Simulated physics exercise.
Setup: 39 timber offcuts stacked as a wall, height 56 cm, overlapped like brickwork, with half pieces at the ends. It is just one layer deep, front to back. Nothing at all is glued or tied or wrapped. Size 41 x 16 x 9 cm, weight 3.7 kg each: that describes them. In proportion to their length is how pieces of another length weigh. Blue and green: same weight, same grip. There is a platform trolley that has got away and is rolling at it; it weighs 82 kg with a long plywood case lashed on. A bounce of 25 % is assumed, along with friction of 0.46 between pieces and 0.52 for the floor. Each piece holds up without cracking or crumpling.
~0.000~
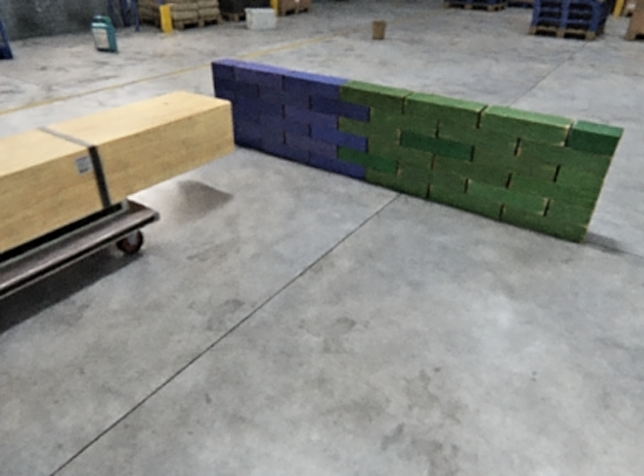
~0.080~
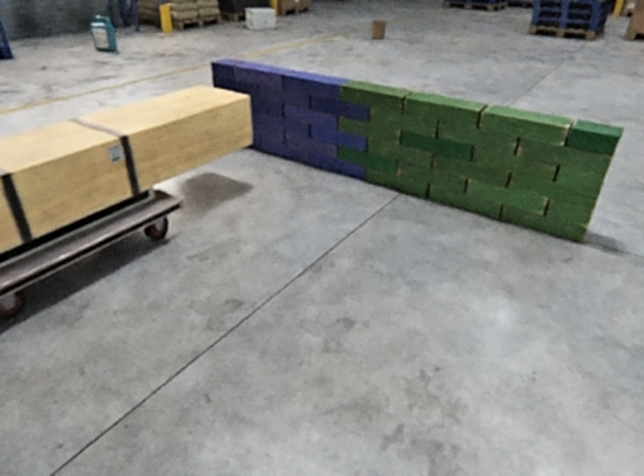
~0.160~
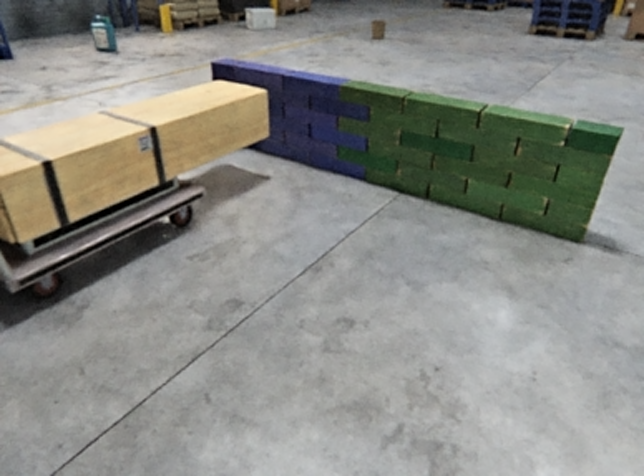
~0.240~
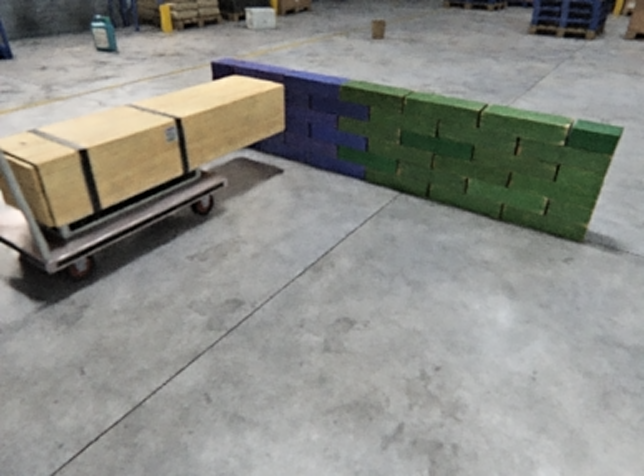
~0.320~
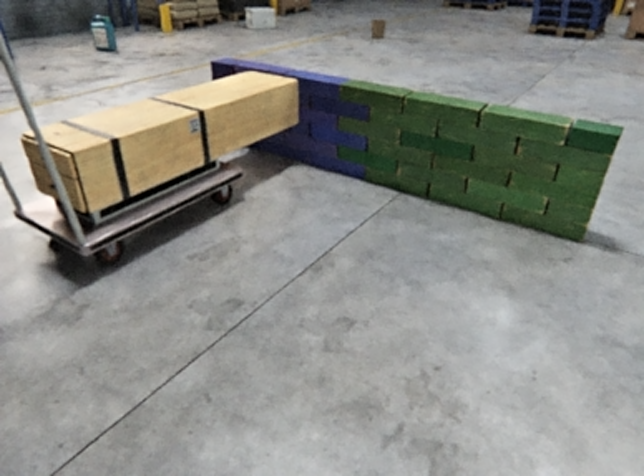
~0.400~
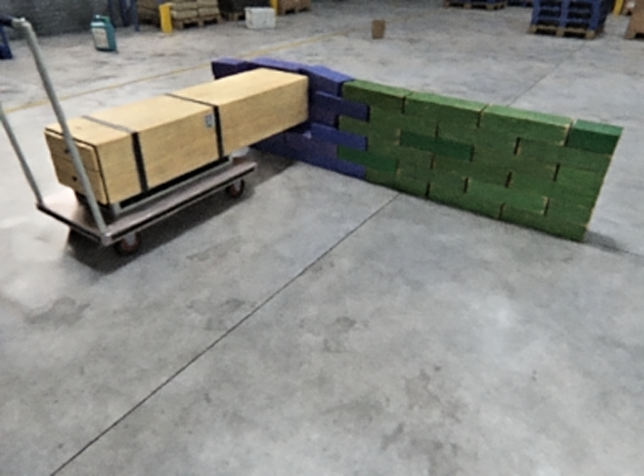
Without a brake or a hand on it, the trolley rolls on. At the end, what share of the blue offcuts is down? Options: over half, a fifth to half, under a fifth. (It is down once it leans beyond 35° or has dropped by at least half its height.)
Down: Over half.
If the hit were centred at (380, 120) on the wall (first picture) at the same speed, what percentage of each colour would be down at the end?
The blue ones would be 30 per cent down and the green ones 40 per cent.
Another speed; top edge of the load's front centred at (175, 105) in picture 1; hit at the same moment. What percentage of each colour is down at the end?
Result - blue: 70%; green: 0%.
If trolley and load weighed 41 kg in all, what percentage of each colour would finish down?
Down by colour: Blue 60, green 0 per cent.
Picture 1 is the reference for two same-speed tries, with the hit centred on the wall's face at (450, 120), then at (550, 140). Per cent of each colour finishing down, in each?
For blue it's 0 then 0 per cent, for green 40 then 40 per cent.
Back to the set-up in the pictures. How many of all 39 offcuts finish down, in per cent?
Around 30 per cent, I'd say.
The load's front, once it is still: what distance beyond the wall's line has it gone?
Offset past line: Approx. 85 cm.
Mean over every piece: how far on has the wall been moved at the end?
20 cm or so.
After 0.60 s, load 35 cm past the wall's line, still rolling; 6 of the 18 blue offcuts down (6 of 39 in all colours); top blue offcut leaning 27°; top green offcut shifted 11 mm.
After 0.98 s, load 74 cm past the wall's line, still rolling; 11 of the 18 blue offcuts down (12 of 39 in all colours); top blue offcut leaning 24°, 33 cm lower; top green offcut shifted 12 mm.
At rest (2.4 s), load 84 cm past the wall's line, stopped; 11 of the 18 blue offcuts down (12 of 39 in all colours); top blue offcut 46 cm lower; top green offcut shifted 12 mm. That is 61 per cent. As the last picture would show them, middles, top blue offcut near (311, 101), top green offcut near (445, 109).
